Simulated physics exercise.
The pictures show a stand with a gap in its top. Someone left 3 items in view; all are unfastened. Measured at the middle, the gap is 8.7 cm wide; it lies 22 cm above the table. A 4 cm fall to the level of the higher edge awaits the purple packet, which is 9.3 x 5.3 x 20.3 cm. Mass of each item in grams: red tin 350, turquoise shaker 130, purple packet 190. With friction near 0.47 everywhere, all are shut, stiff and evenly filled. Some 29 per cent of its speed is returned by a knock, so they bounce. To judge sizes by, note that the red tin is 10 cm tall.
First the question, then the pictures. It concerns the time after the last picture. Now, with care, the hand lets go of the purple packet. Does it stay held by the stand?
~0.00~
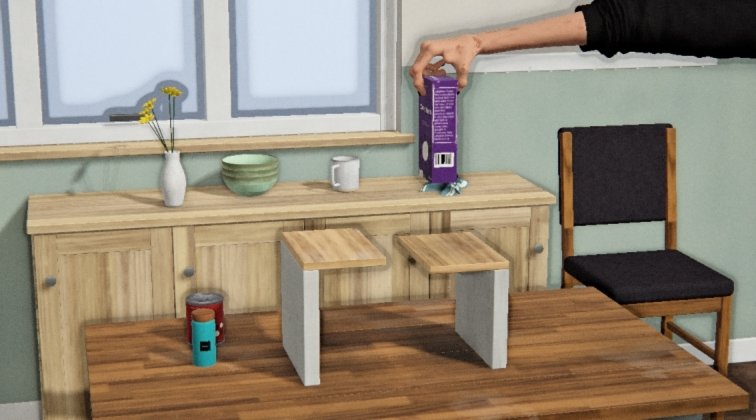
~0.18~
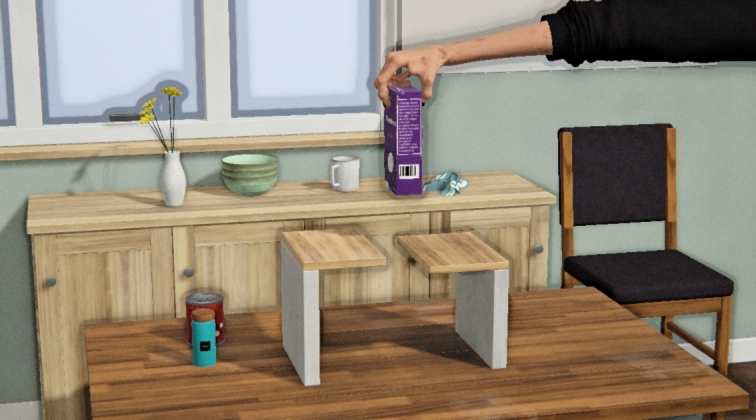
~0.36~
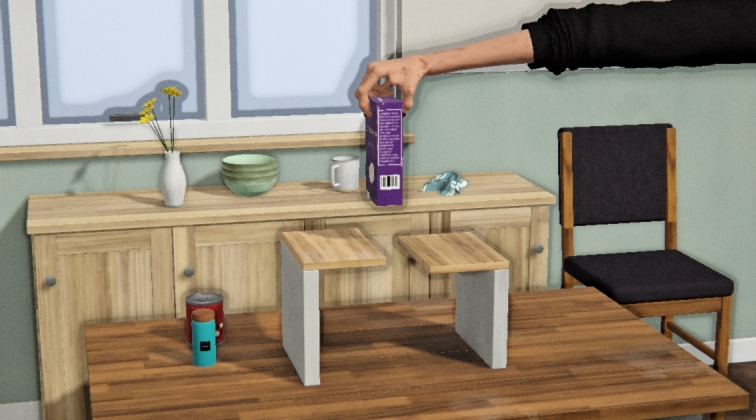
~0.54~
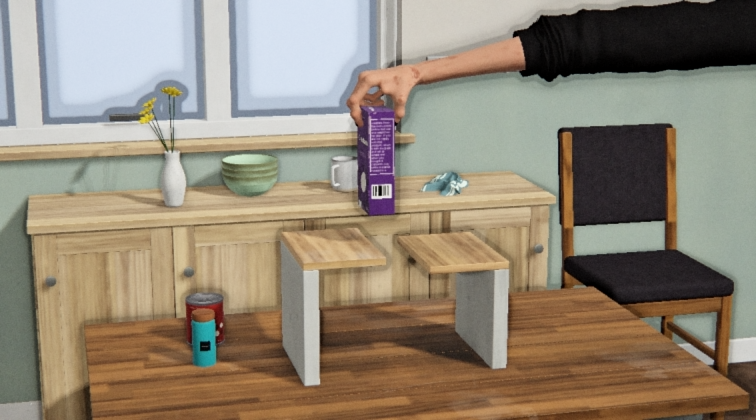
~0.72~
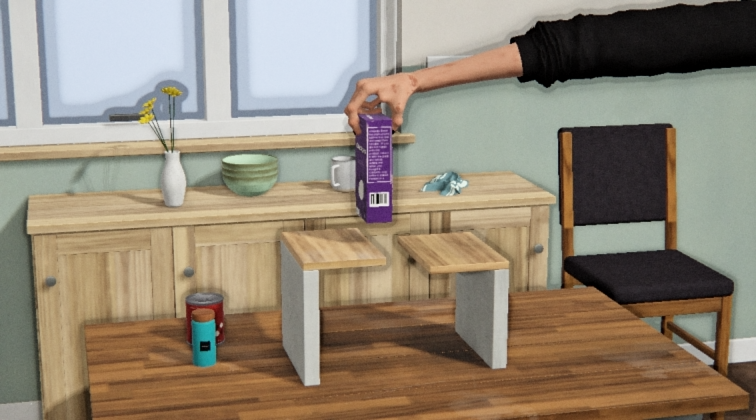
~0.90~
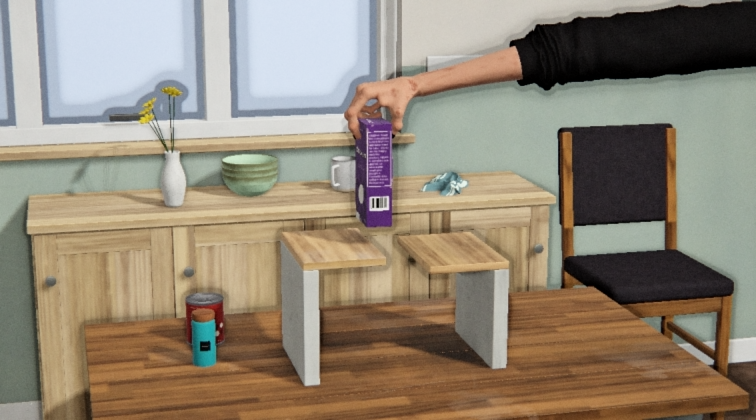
Held up.
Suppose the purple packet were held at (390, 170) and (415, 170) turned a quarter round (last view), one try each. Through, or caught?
First through, then stuck.
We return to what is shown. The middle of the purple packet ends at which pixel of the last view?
Roughly (434, 237).
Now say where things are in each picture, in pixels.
In the first frame, 15 cm still to go; purple packet (438, 128); red tin (205, 320).
In the second frame, 8 cm still to go; purple packet (403, 140); red tin (205, 320).
In the third frame, 5 cm still to go; purple packet (384, 150); red tin (205, 320).
In the fourth frame, 2 cm still to go; purple packet (376, 159); red tin (205, 320).
In the fifth frame, 1 cm still to go; purple packet (374, 167); red tin (205, 320).
Poised above the slot; purple packet (374, 171); red tin (205, 320), in the sixth frame.
Around 1.20 s, purple packet at 4° to upright near (377, 192).
Around 1.50 s, purple packet on its side near (425, 235).
Around 1.80 s, purple packet on its side near (434, 236).
Finally (3.5 s), on their side or leaning hard on the stand or table, purple packet; the other 2 still in place (within 4 cm). Final places as that camera would see them, purple packet near (434, 236). The packet lodges.
